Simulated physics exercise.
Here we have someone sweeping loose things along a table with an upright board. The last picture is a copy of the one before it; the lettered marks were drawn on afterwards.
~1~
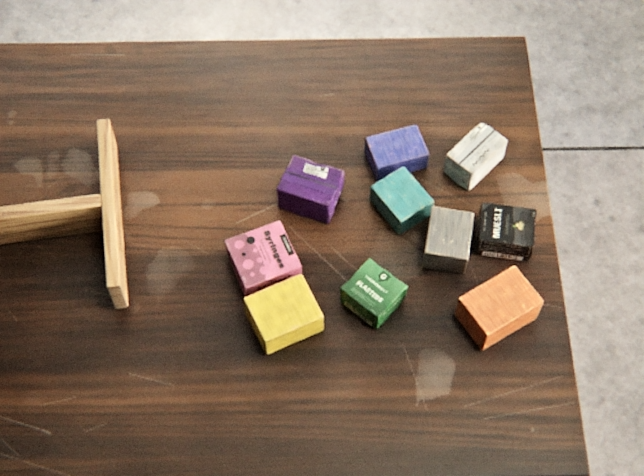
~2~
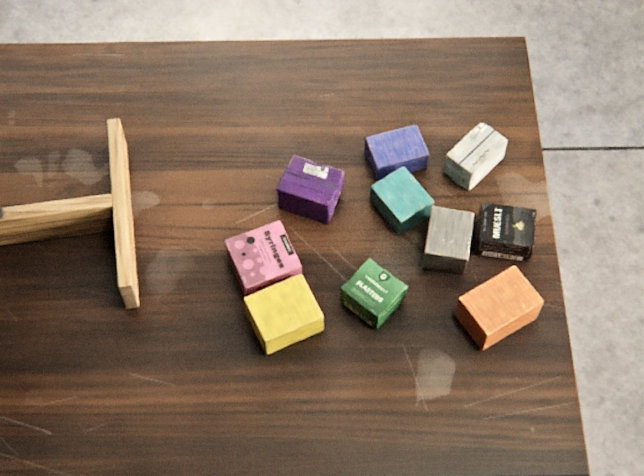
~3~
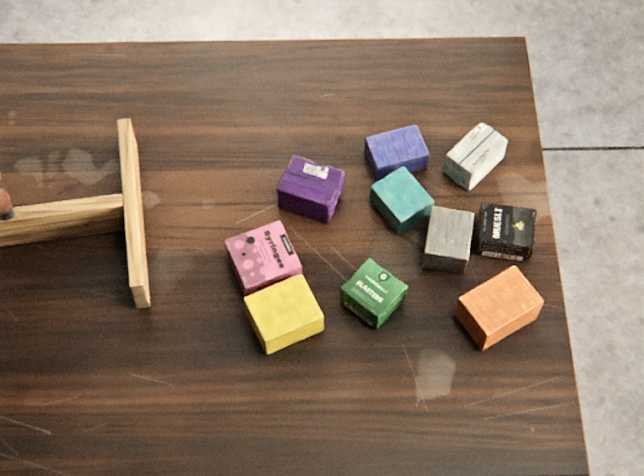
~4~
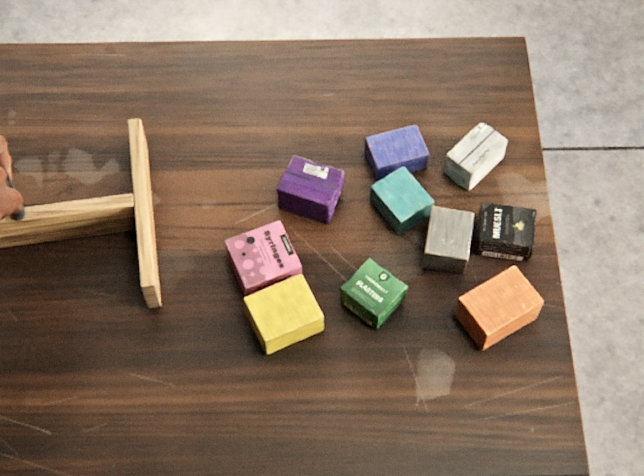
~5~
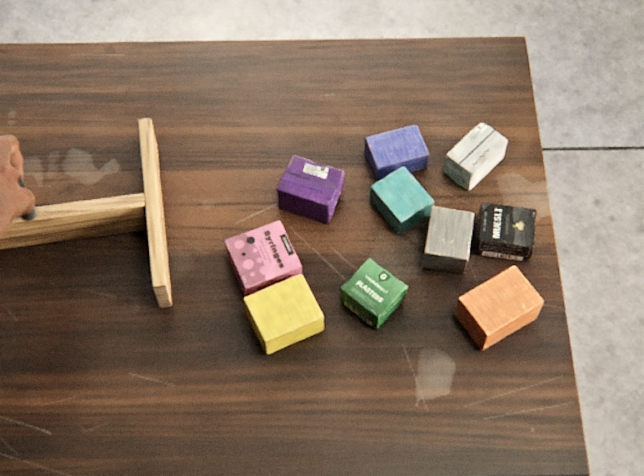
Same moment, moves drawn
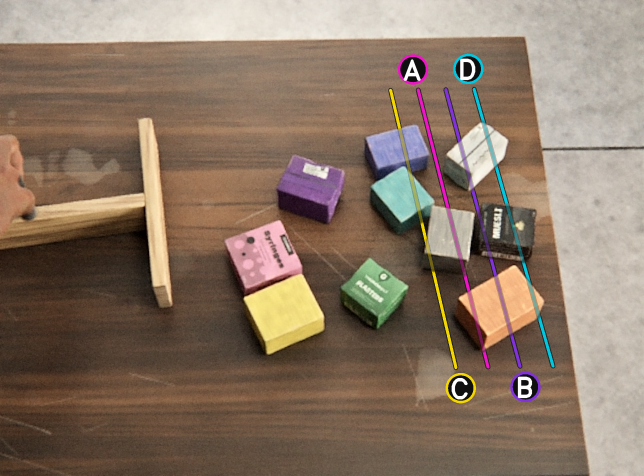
At first, an upright wooden board with a handle stands at the left of a dark table, apart from ten small colourful boxes and blocks. The board then slides slightly rightward, a hand coming into view on its handle, while the boxes stay still and untouched.
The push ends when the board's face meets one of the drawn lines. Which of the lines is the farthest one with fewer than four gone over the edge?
At B, and not beyond.
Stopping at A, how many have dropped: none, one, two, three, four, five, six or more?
One.
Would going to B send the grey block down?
Yes.
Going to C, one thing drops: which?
The black packet goes over.
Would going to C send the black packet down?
Yes.
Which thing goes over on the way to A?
The black packet.
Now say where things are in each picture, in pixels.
In the first frame, black packet (505, 232); yellow block (284, 314); pink box (264, 260).
In the second frame, board (118, 199); orange block (499, 308).
In the third frame, board (130, 198); purple box (311, 189).
In the fourth frame, board (141, 198); blue block (396, 153).
In the fifth frame, board (151, 198); white box (475, 156); black packet (505, 232); yellow block (284, 314).
On the marked copy, A at (451, 218); B at (480, 218); C at (421, 218); D at (511, 217).
With B. Early on, board (270, 196); yellow block (294, 323); pink box (316, 260).
Further on, board (387, 195); black packet (529, 227); white box (494, 148).
At the end, board (480, 193); grey block over the edge; black packet over the edge; three fallen.
As for the rest, A is within the limit but short; C is within the limit but short; D drops four.
